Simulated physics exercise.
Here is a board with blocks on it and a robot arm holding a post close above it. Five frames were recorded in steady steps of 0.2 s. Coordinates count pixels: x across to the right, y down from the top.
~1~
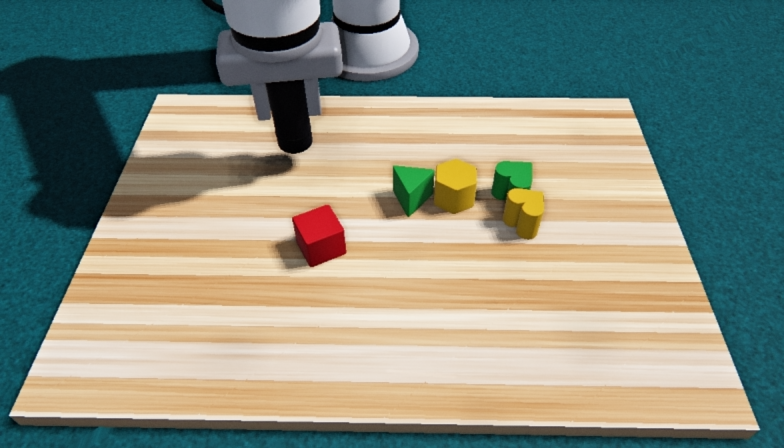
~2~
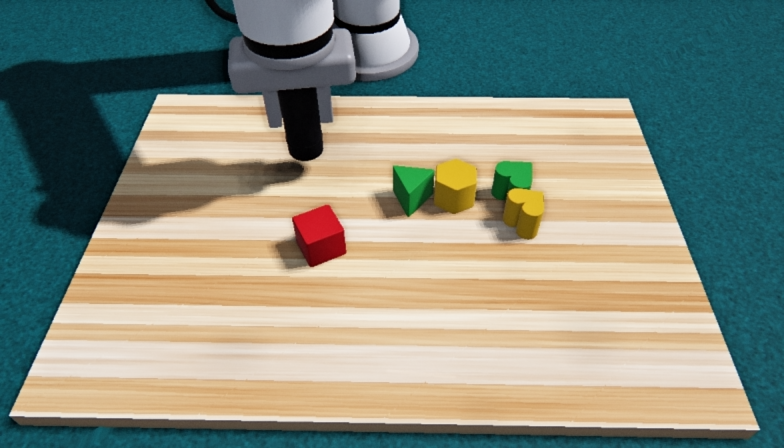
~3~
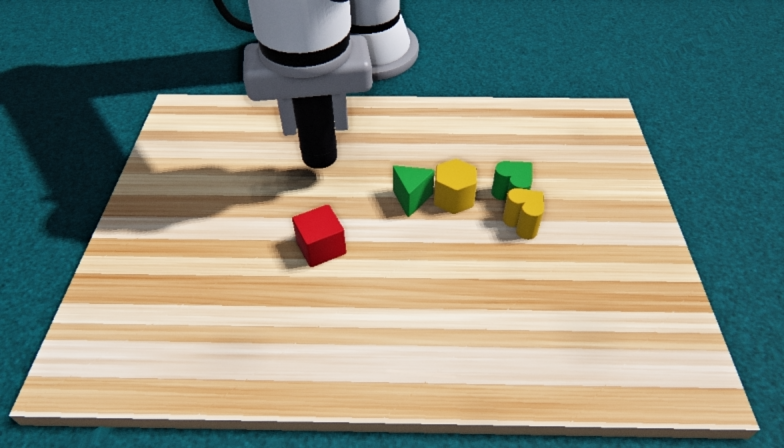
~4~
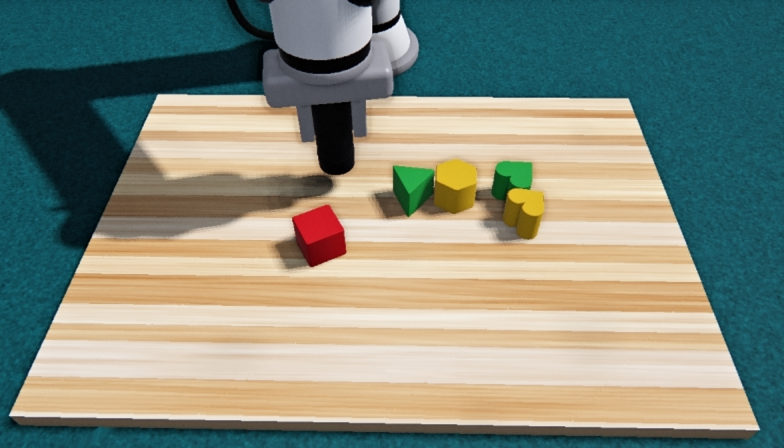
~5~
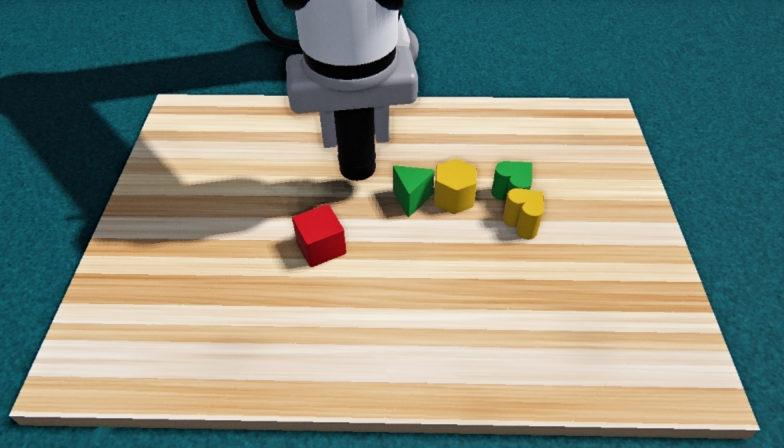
Robot arm moving a black post slowly rightward and slightly nearer above a wooden board, while five coloured blocks stay still.
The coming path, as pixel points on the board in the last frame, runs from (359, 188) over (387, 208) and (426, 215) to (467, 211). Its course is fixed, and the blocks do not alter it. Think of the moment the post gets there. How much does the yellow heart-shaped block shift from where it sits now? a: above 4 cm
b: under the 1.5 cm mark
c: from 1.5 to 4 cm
The correct letter is b.
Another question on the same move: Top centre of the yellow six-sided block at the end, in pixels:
Its top middle is near (479, 161).
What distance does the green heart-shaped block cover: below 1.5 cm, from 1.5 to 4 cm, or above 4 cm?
Answer: Less than 1.5 cm.
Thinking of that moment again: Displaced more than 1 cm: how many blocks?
The result: Two blocks.
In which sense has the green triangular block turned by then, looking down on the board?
It ends up turned anticlockwise.
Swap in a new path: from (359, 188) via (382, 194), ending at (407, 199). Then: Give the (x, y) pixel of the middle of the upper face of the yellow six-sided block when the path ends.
It should be at about (482, 181).
On the path given first. One third of the way, post at (388, 190); green triangular block at (418, 176).
Two thirds of the way, post at (429, 197); green triangular block at (440, 170), turned 55° anticlockwise; yellow six-sided block at (474, 166), turned 35° clockwise.
At the end, post at (469, 193); green triangular block at (442, 164), turned 65° anticlockwise; yellow six-sided block at (479, 161), turned 40° clockwise; green heart-shaped block at (521, 171), turned 10° clockwise; yellow heart-shaped block not moved.
